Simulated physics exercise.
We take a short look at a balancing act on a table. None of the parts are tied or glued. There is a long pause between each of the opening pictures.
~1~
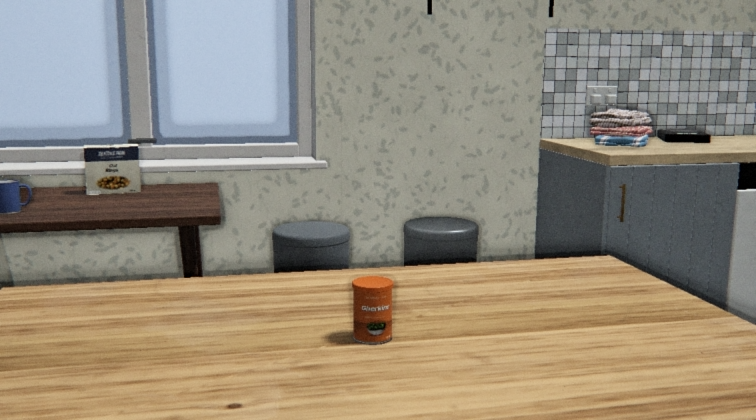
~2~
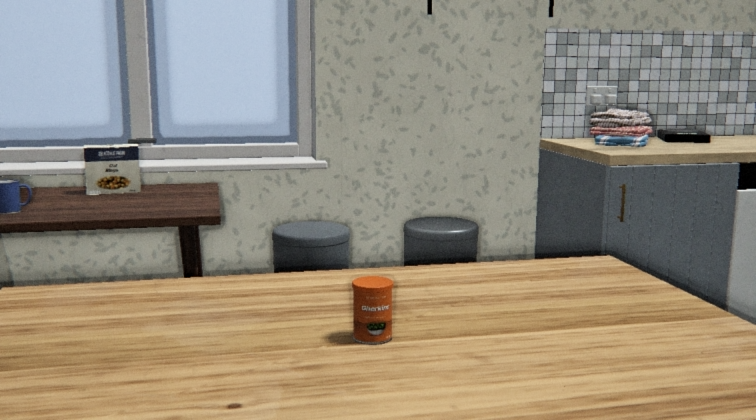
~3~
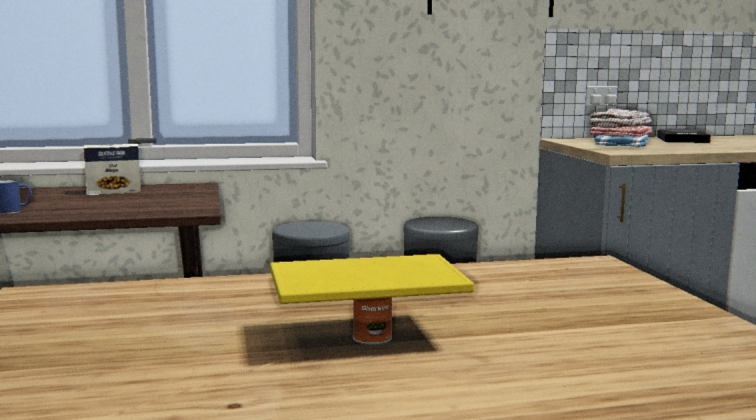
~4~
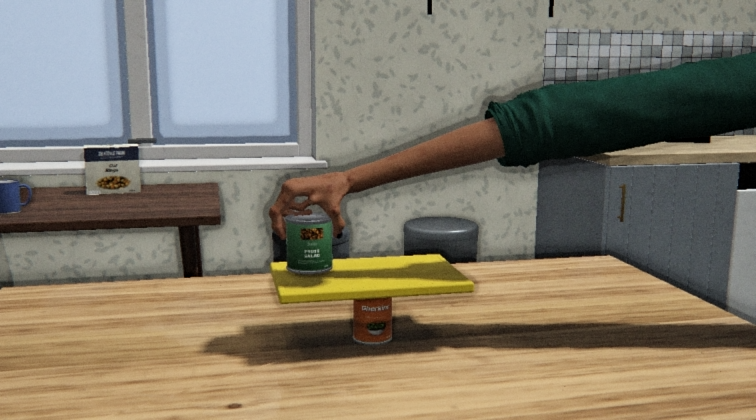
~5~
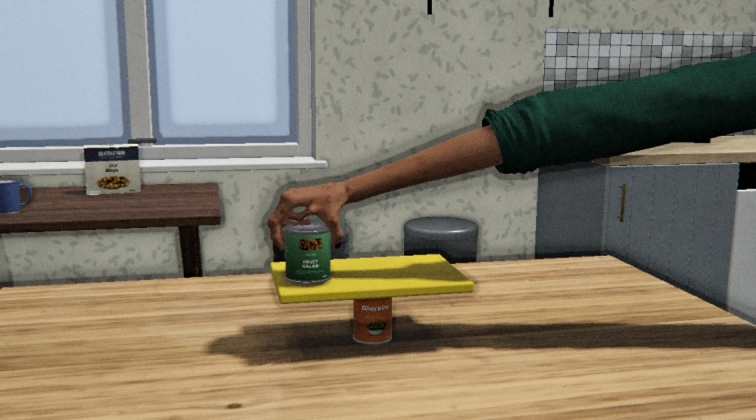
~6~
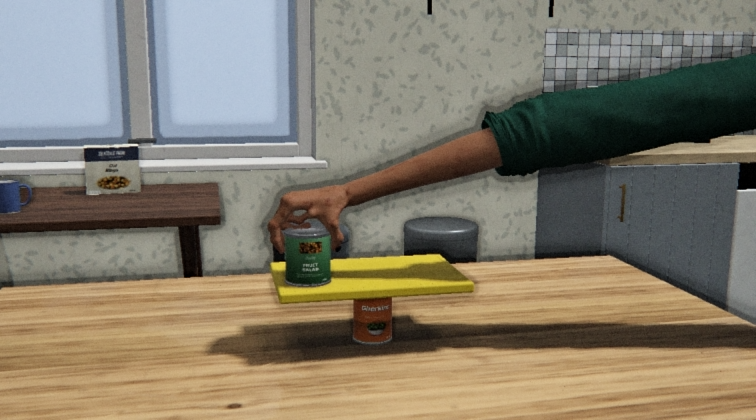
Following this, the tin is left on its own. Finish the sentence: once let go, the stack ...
Once let go, the stack falls apart.
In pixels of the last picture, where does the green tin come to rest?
The object finishes somewhere near (250, 332).
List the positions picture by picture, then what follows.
In the first frame, the last thing is not in view yet.
In the second frame, the last thing is not in view yet.
In the third frame, the last thing is not in view yet; yellow lid (368, 277).
The fourth frame shows still above its spot; green tin (310, 243); yellow lid (368, 277).
The fifth frame shows in place under the hand; green tin (308, 253); yellow lid (368, 277).
The sixth frame shows in place under the hand; green tin (308, 256); yellow lid (368, 277).
Then, 0.30 s later than the last frame, green tin now fallen; yellow lid tilted by 42°.
Then, 0.50 s later than the last frame, yellow lid tilted by 44°.
When it is over, fallen, green tin; left askew, yellow lid; orange tin as before. End places, in pixels of the last picture, green tin near (250, 331). The stack gives way.
